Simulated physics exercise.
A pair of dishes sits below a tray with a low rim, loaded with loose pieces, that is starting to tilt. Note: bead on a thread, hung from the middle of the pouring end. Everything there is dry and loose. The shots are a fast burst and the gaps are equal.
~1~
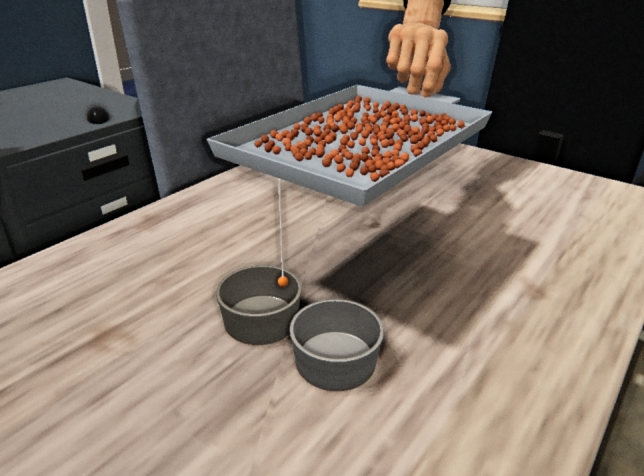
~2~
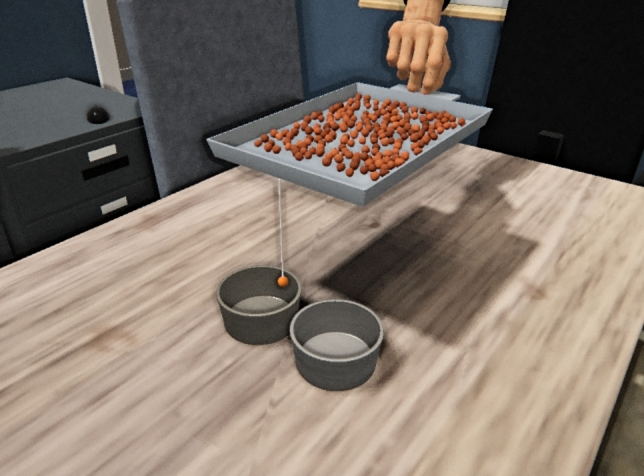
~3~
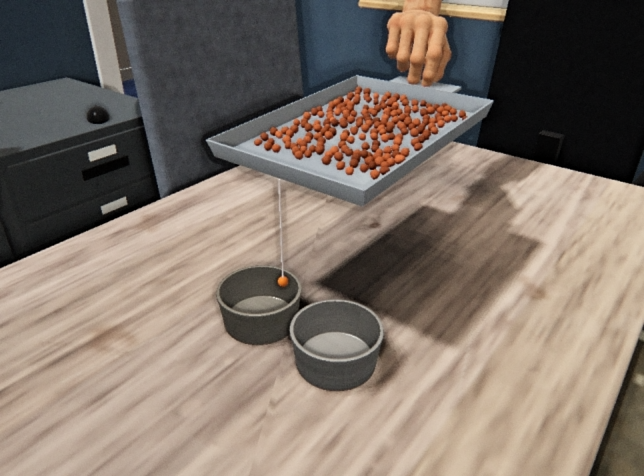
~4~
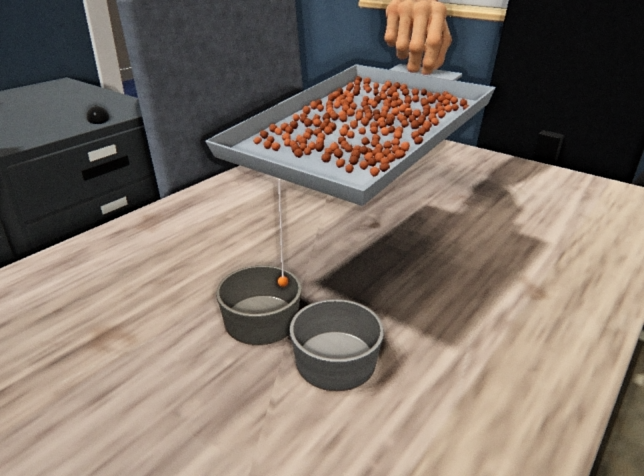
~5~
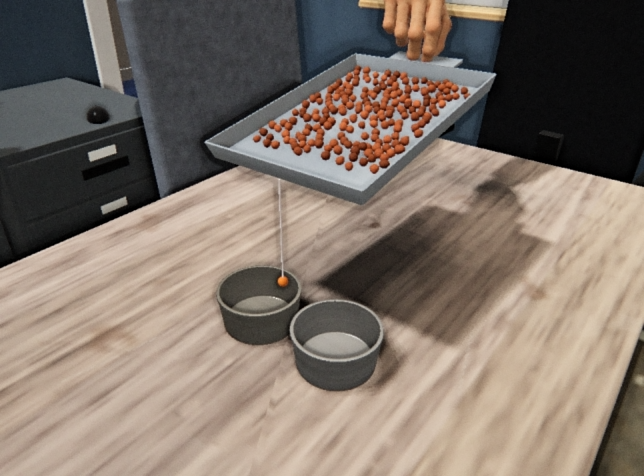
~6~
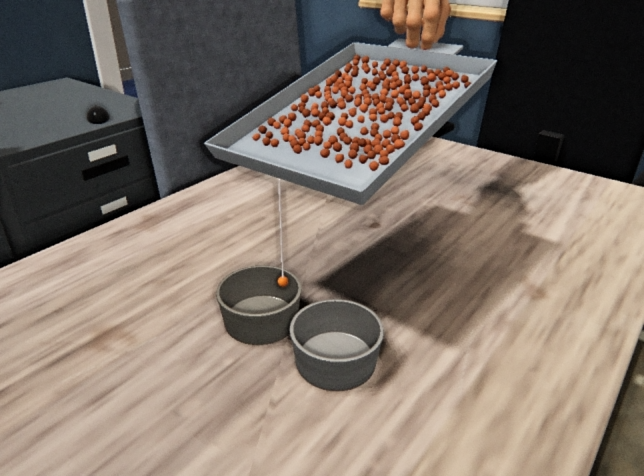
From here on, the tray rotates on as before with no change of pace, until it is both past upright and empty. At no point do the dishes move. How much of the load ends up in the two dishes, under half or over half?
Most of the load is lost.
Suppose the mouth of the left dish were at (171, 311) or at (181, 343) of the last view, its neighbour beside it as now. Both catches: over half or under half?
Placing 1: A minority of it. Placing 2: A minority of it.
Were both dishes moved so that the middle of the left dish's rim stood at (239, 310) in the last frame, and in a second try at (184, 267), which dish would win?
First the dish on the left, then right.
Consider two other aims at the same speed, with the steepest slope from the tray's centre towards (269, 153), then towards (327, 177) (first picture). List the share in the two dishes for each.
Case one near 30 %; case two near 50 %.
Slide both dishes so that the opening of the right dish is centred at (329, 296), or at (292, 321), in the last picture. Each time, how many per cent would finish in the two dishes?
Around 0 % followed by around 60 %.
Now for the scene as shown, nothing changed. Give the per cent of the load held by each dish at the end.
The left dish ends up with around 20 percent of the load, the right dish with around 0 percent.
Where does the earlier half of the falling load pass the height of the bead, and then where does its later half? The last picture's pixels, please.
The early half goes through (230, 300), the late half through (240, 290).
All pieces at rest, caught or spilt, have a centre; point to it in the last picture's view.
Once nothing moves, the middle sits near (221, 350).
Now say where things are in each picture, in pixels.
In the first picture, corners of the pouring end near (214, 139) and (363, 187), level; middle of the load near (369, 130), clay pellets; left dish near (231, 322); right dish near (309, 367); bead on its thread near (283, 282).
In the second picture, corners of the pouring end near (213, 139) and (363, 186), level; middle of the load near (369, 129).
In the third picture, corners of the pouring end near (213, 139) and (363, 186), tipped barely, level across its low end; middle of the load near (369, 124).
In the fourth picture, corners of the pouring end near (212, 140) and (362, 186), tipped a little, level across its low end; middle of the load near (369, 117).
In the fifth picture, corners of the pouring end near (211, 141) and (361, 187), tipped a little, level across its low end; middle of the load near (368, 109).
In the sixth picture, corners of the pouring end near (211, 142) and (360, 187), tipped a little, level across its low end; middle of the load near (367, 102); left dish near (231, 322); right dish near (309, 367).
Shortly afterwards, tray tipped steeply; all but a few on the tray; only a few in the air.
Next, tray tipped right over; all but a few on the tray; only a few in the right dish; a little outside both; only a few in the air.
Some moments later, tray tipped past a quarter turn; only a few in the right dish; near a quarter in the left dish; the bulk outside both.
In the end, tray tipped past a quarter turn; only a few in the right dish; near a quarter in the left dish; the bulk outside both.
